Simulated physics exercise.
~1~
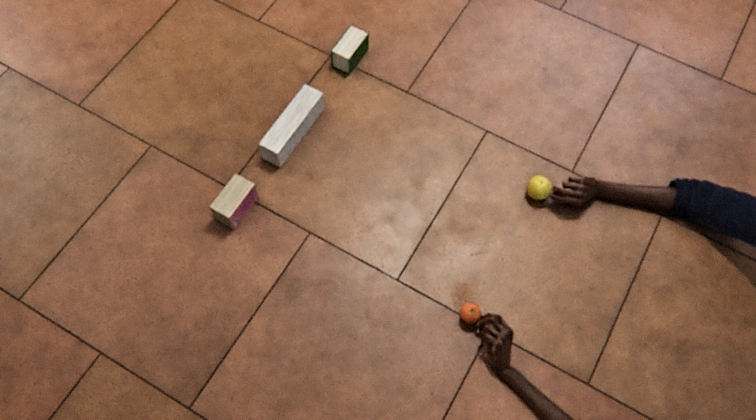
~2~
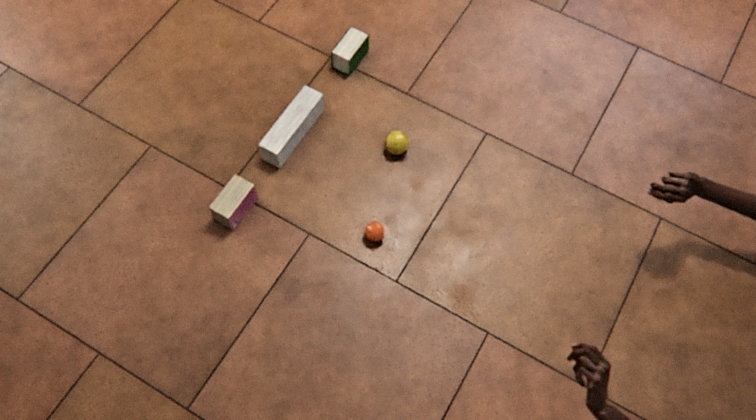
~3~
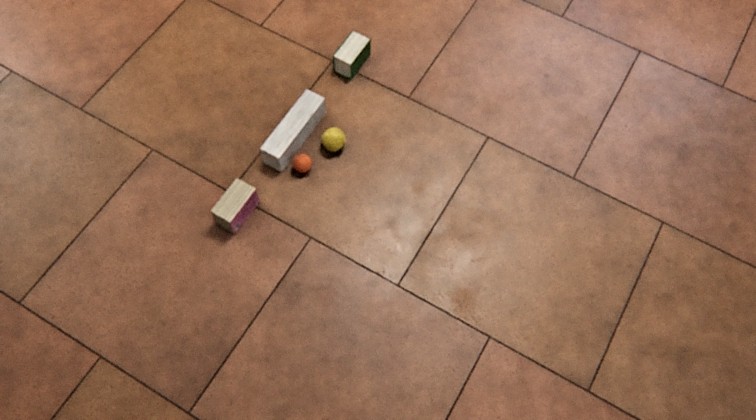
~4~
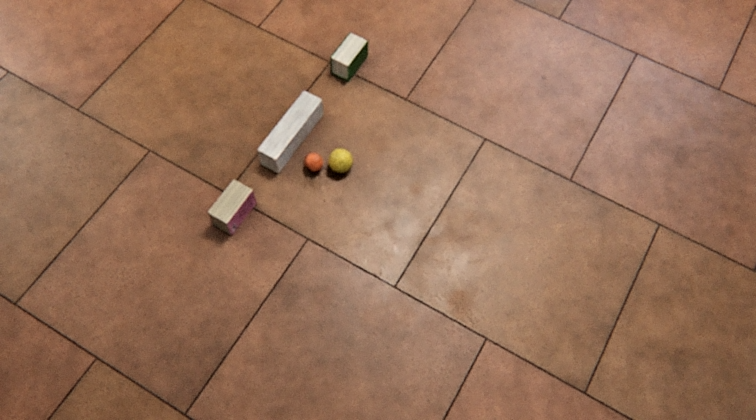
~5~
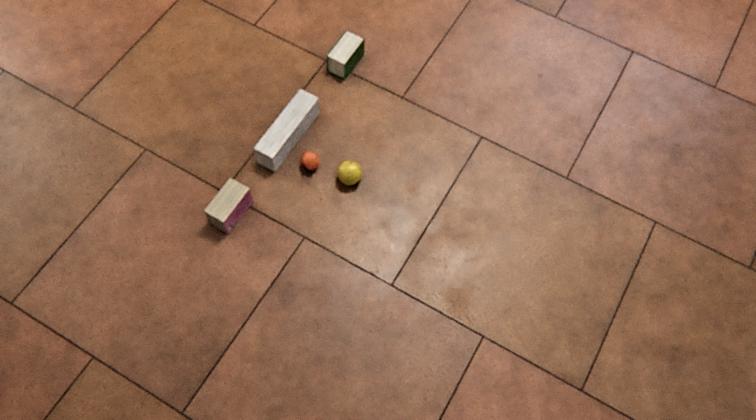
Yellow apple and small orange tomato rolling from two releasing hands toward spaced blocks, bouncing back and stopping beside the white block.
